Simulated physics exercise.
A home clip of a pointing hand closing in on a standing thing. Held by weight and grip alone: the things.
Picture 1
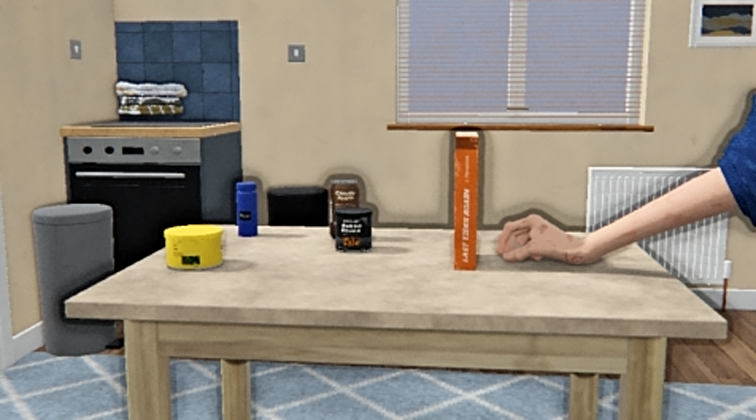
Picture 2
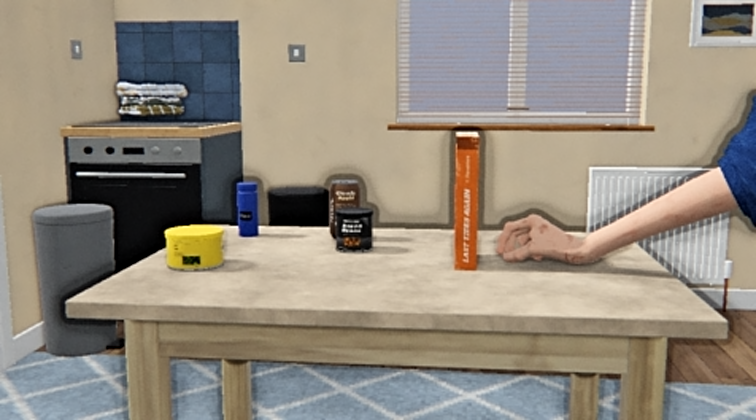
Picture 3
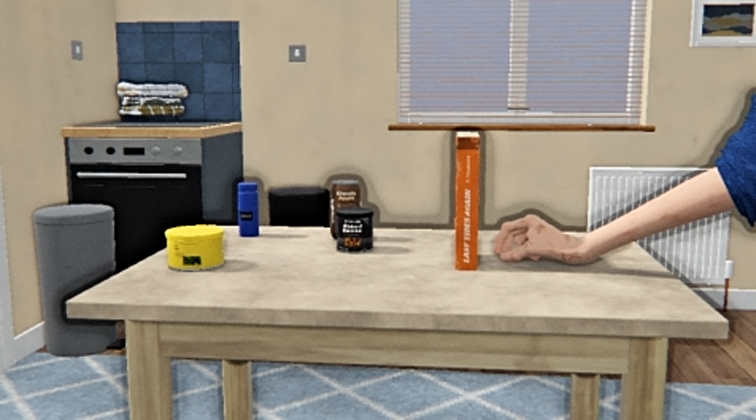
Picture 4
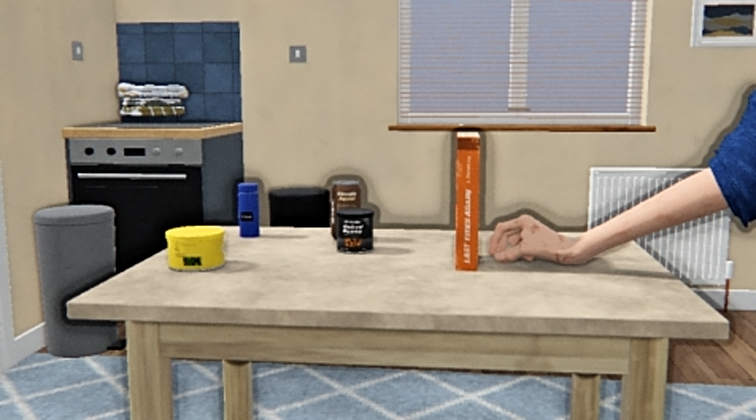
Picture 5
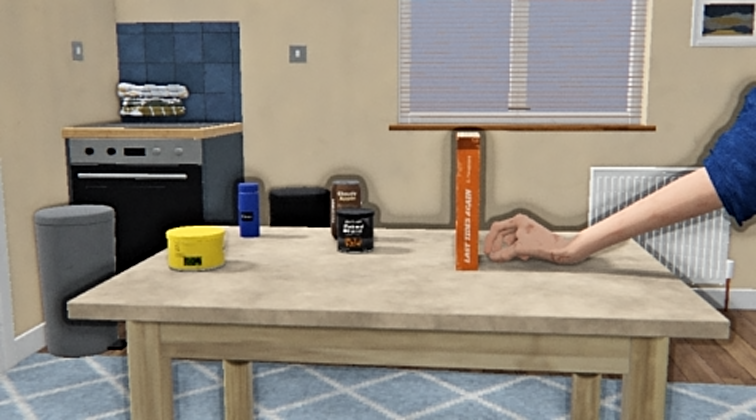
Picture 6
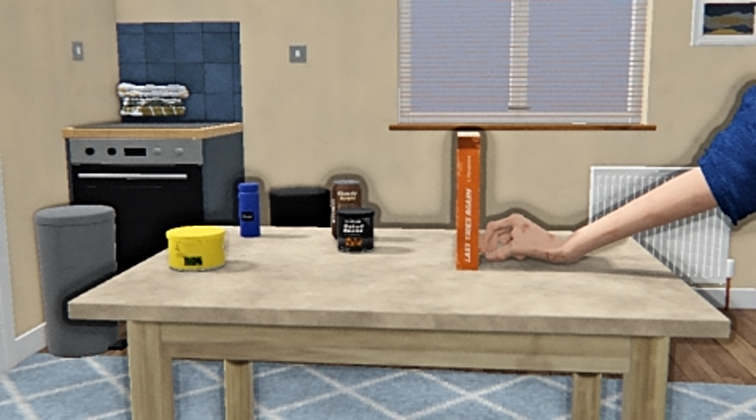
A tall, thin orange book stands upright on a pale table seen from the front in a home kitchen, with an oven, grey bin and blue tiles behind at left and a blinded window and radiator at right. A yellow tub, a blue container and dark and brown containers sit left of it. A blue-sleeved arm at right edges its hand slightly leftward to the book's lower side, while the view stays still.
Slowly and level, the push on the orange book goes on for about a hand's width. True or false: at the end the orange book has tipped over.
False.
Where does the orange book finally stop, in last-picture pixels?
Around (401, 198).
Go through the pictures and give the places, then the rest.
Orange book (466, 199), in the first frame.
Orange book (466, 199), in the second frame.
Orange book (467, 199), in the third frame.
Orange book (467, 200), in the fourth frame.
Orange book (467, 199), in the fifth frame.
Orange book (468, 198), in the sixth frame.
Then, 0.30 s later than the last frame, orange book moved a little near (455, 198).
Then, 0.70 s later than the last frame, orange book moved a little near (430, 199).
Then, 1.00 s later than the last frame, orange book moved about its own width near (412, 198).
Then, 1.80 s later than the last frame, orange book moved about its own width near (401, 198).
When it is over, moved from the start, orange book. End places, in pixels of the last picture, orange book near (401, 198).
